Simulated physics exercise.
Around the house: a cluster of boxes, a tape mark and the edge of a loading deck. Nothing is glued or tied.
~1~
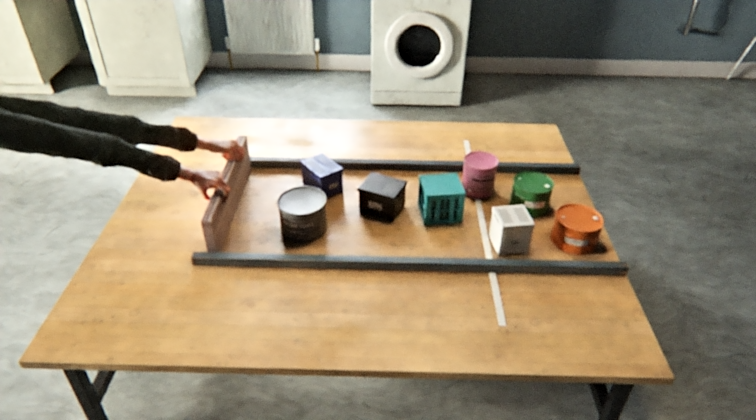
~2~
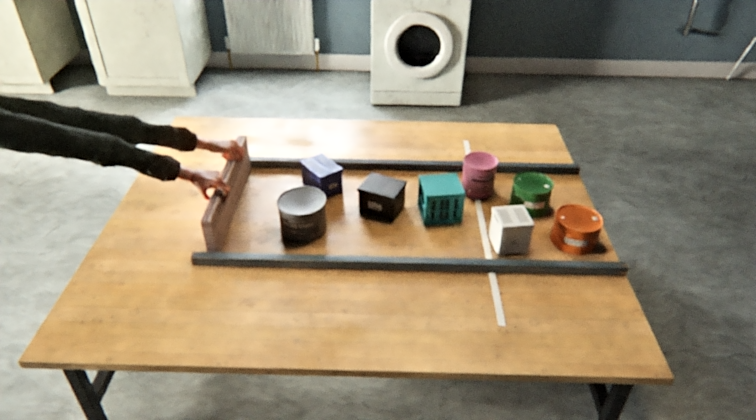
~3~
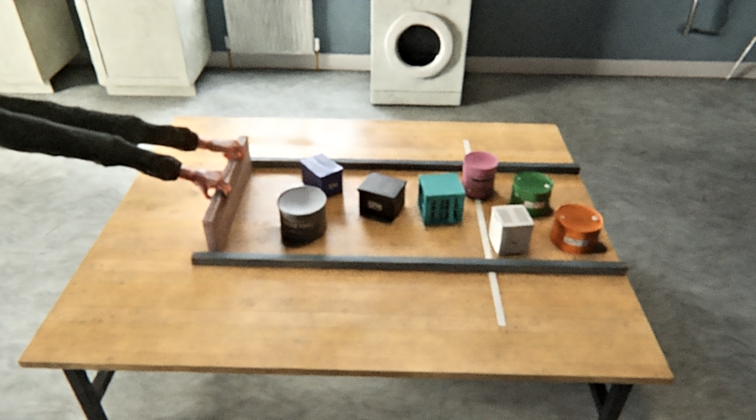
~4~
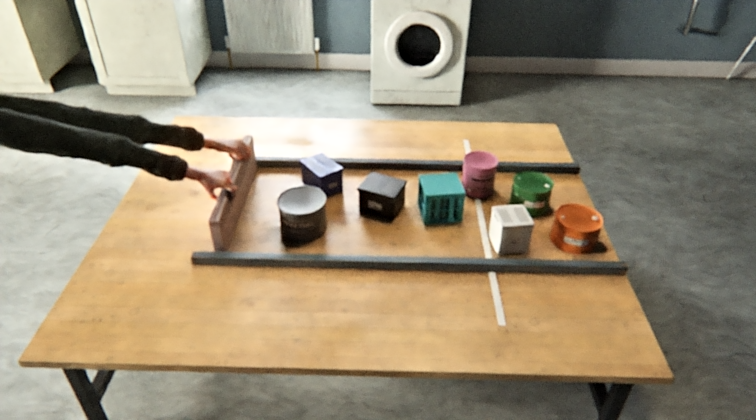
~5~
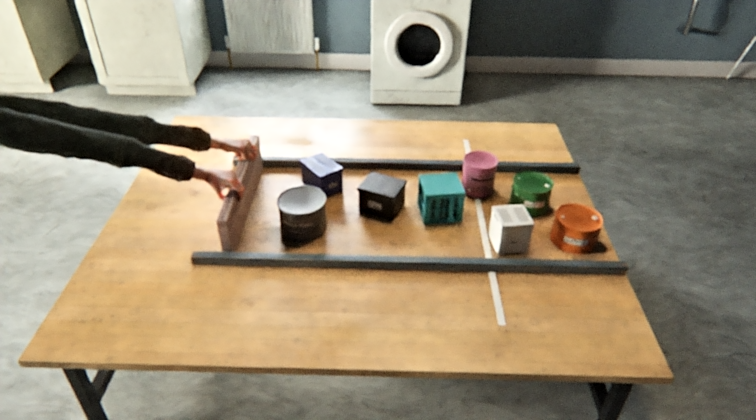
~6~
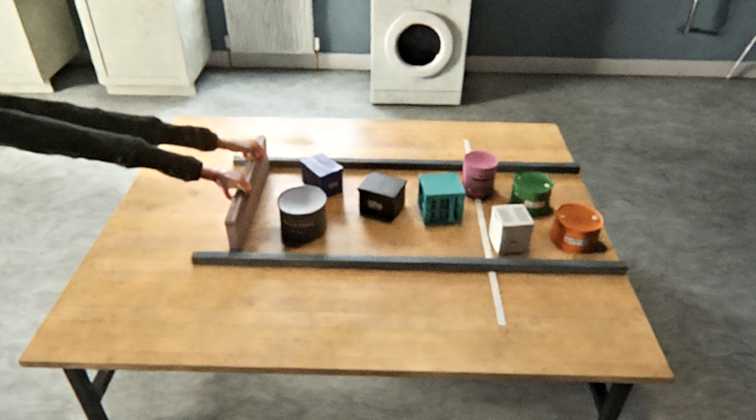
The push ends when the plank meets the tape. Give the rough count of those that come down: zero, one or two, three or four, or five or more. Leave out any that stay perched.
In the end the number that fall off is zero.
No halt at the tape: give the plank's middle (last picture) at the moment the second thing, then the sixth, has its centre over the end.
Near (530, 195) and (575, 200).
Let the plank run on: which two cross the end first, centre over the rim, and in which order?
In order: The orange canister, then the green canister.
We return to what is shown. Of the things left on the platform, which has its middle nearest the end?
The orange canister.
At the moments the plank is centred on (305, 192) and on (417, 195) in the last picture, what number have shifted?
2 and 4.
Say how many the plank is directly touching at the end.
That makes 3.
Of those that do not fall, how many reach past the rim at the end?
The number is 0.
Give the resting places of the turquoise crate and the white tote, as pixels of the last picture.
First (544, 210), then (551, 238).
A little later, none off yet; orange canister at rest near (576, 228); green canister at rest near (531, 194); white tote at rest near (510, 230).
Next, none off yet; orange canister at rest near (576, 228); green canister at rest near (531, 194); white tote shifted a little near (513, 234).
When it is over, the number that fall off is zero.
